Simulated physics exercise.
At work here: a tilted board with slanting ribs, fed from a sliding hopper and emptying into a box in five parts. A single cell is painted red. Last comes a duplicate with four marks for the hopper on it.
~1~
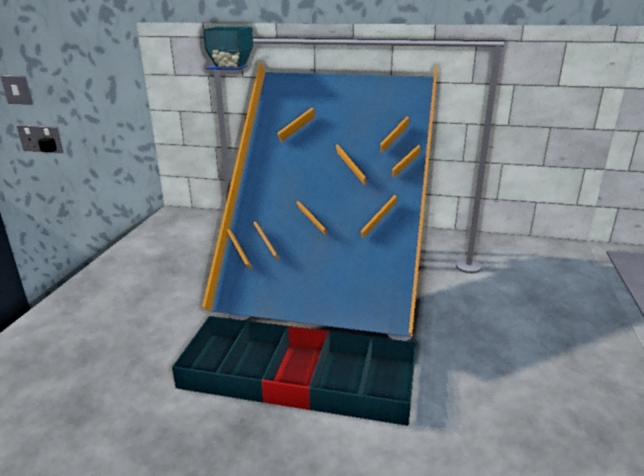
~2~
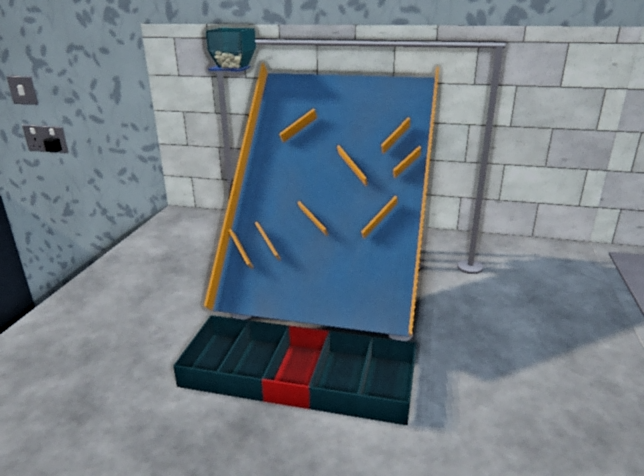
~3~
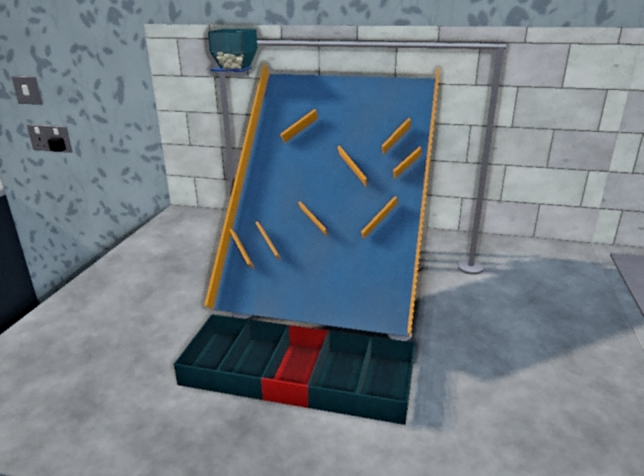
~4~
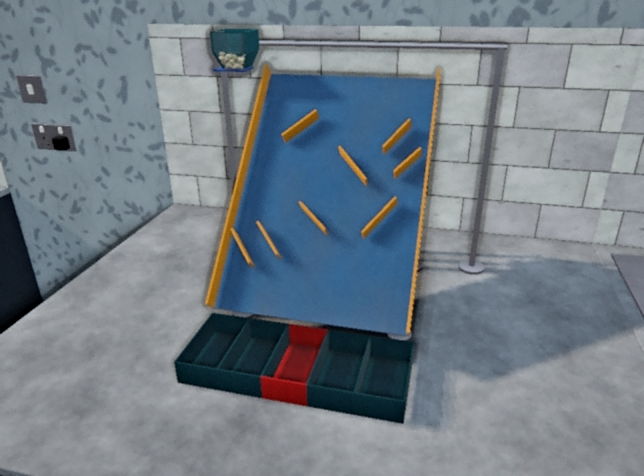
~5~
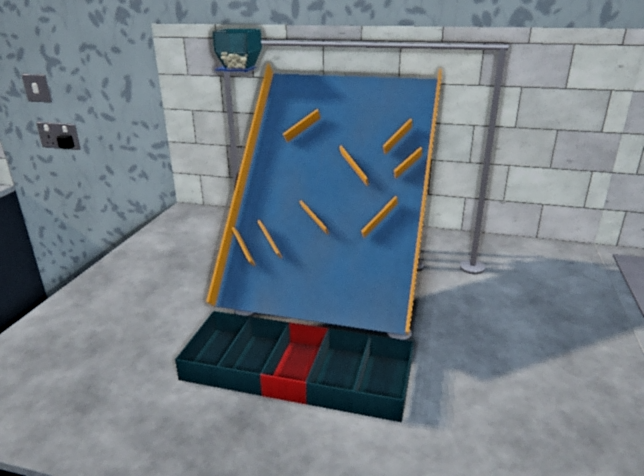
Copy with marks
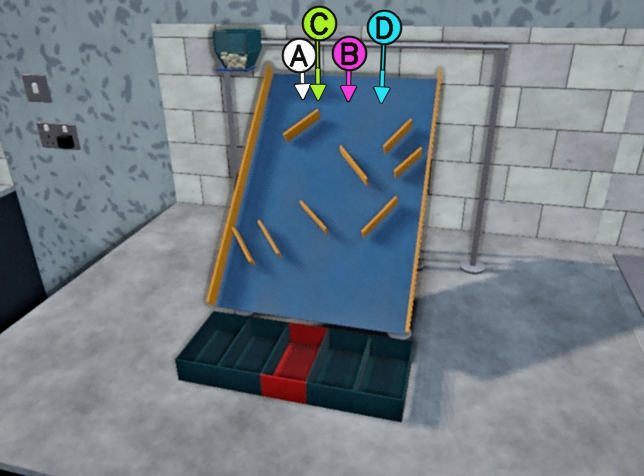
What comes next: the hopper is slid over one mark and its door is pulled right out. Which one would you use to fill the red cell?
I would pick mark D.
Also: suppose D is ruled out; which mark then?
That is mark B.
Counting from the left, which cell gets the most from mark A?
The second.
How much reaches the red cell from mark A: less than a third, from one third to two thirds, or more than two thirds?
Less than a third.
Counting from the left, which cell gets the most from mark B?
The fourth from the left.
On the marked copy, mark A meets the board at (302, 93); mark B meets the board at (348, 95); mark C meets the board at (318, 94); mark D meets the board at (381, 97).
Choosing A, a small part in the red cell, most in other cells, a stray few held on the board.
Choosing B, about a third in the red cell, about two thirds in other cells.
Choosing C, a small part in the red cell, most in other cells, a small part held on the board.
Choosing D, most in the red cell, a small part in other cells.
